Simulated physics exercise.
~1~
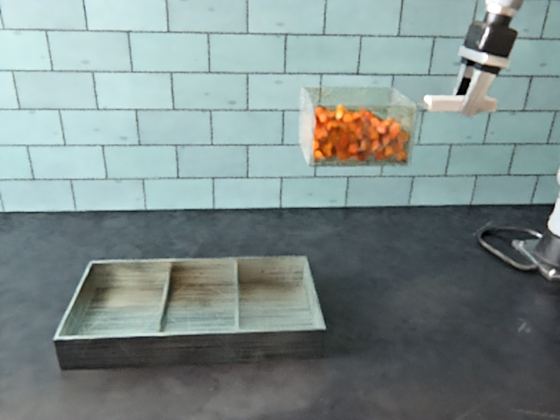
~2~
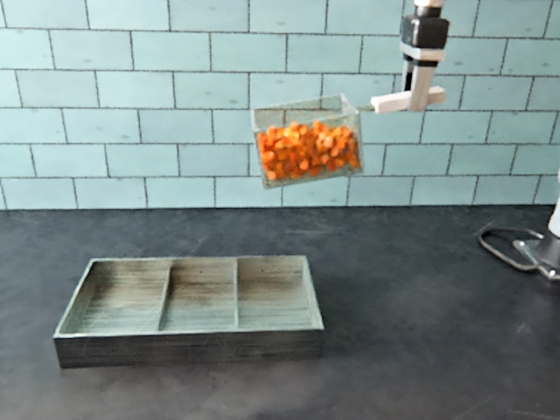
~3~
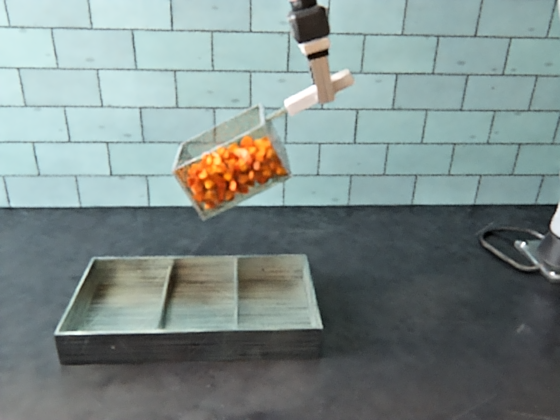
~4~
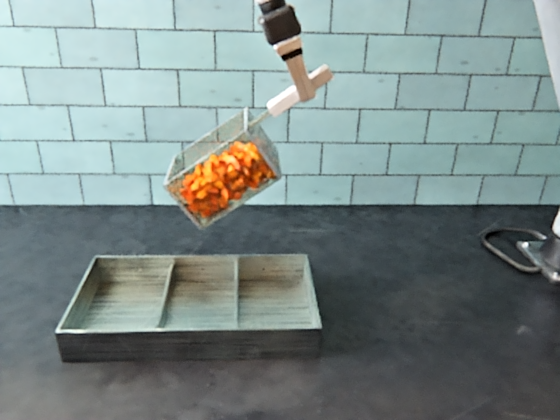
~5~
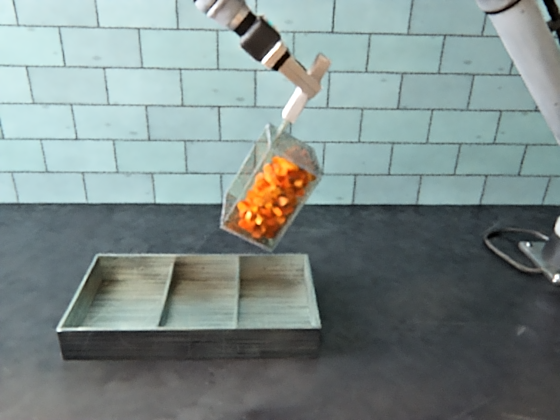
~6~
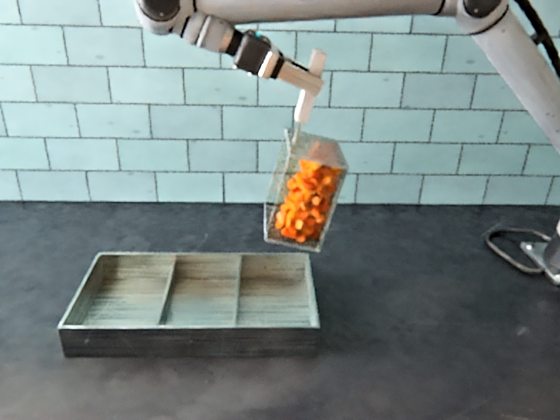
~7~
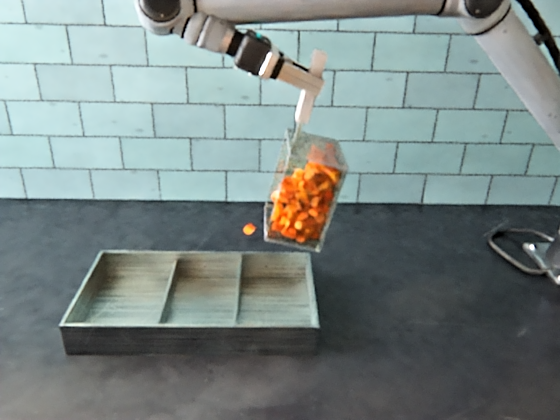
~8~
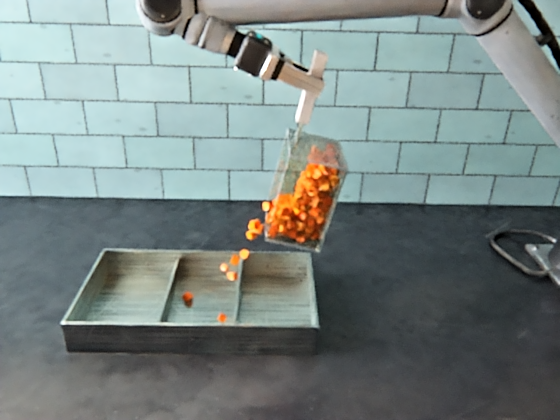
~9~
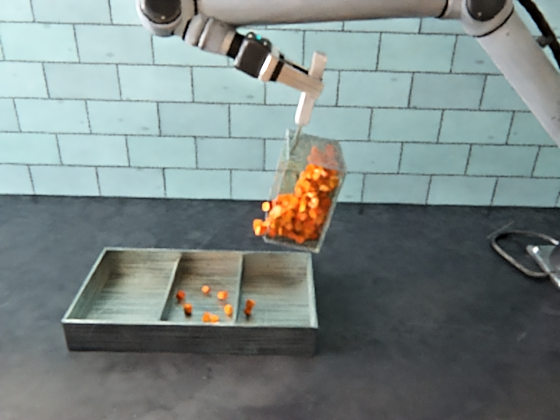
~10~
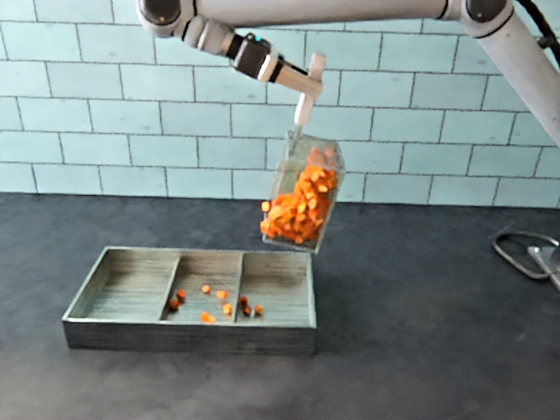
The clip opens with a robot arm holding a clear box of orange vegetable dice in front of a pale tiled wall, to the right of and above a wooden tray with three compartments. The arm carries the box left, tipping it forward as it goes. It then swings the box back to the right while tilting it steeply over the tray's right end. A single piece drops out, followed by a small stream of dice falling into the tray. The flow soon stops, leaving a few pieces scattered in the middle and right compartments while most remain in the tilted box.
